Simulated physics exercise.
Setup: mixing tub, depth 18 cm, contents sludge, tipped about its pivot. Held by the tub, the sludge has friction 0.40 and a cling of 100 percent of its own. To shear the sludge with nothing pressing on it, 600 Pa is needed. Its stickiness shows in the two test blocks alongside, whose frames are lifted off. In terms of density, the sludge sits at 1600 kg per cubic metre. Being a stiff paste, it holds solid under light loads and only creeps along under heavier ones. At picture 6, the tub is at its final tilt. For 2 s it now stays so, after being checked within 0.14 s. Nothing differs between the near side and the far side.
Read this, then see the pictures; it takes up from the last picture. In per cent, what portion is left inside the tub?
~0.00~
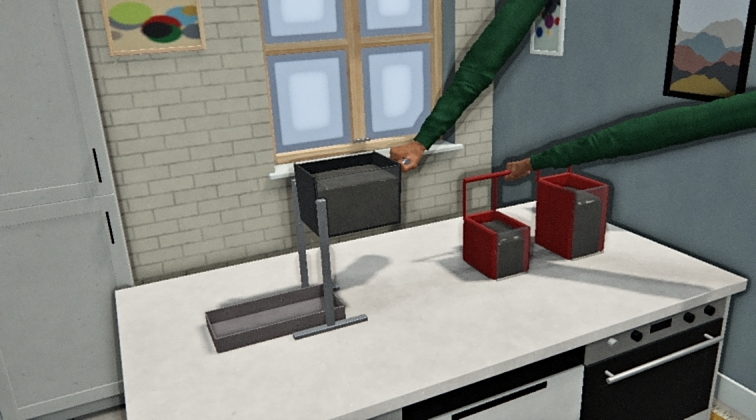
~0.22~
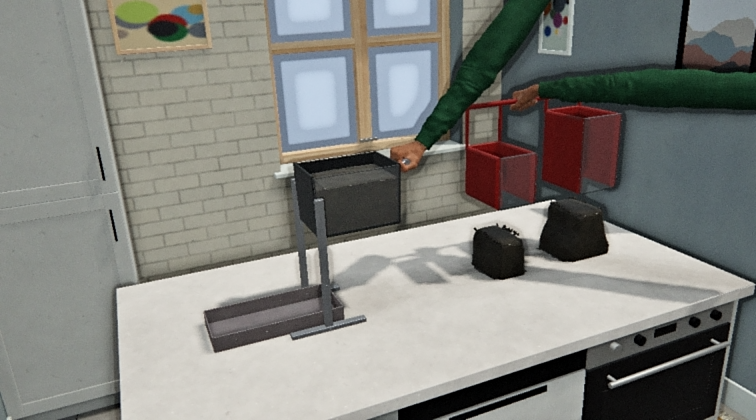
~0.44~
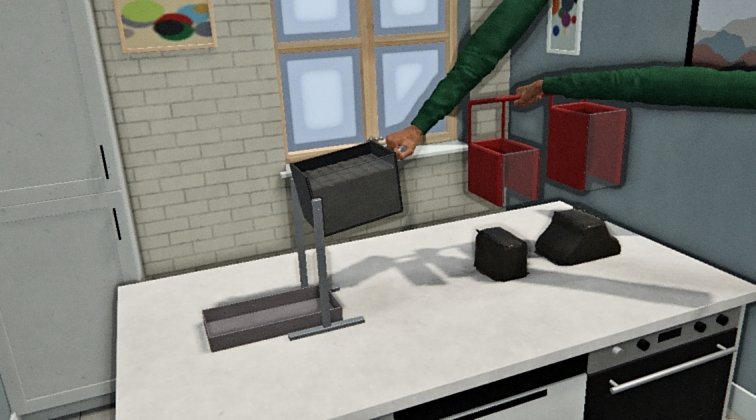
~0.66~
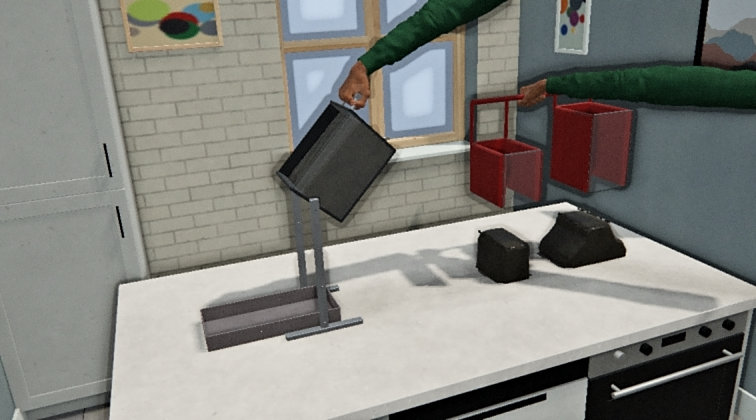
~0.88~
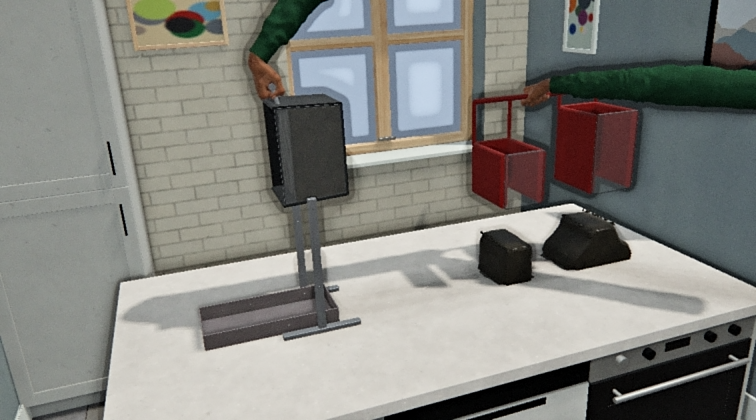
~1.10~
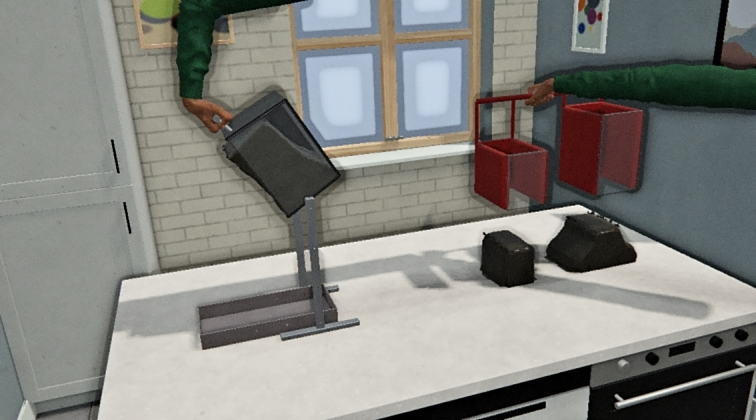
Some 0 per cent is left inside the tub.
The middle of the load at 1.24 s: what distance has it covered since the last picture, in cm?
The change is near 15 cm.
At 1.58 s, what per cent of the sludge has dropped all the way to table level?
Some 100 % has got all the way down.
After 1.24 s, the tub is at 121 degrees and holds 26 %.
After 1.41 s, the tub is at 121 degrees and holds 0 %.
After 1.58 s, the tub is at 121 degrees and holds 0 %.
After 1.75 s, the tub is at 121 degrees and holds 0 %.
After 3.10 s, at the end, the tub is at 121 degrees and holds 0 %.
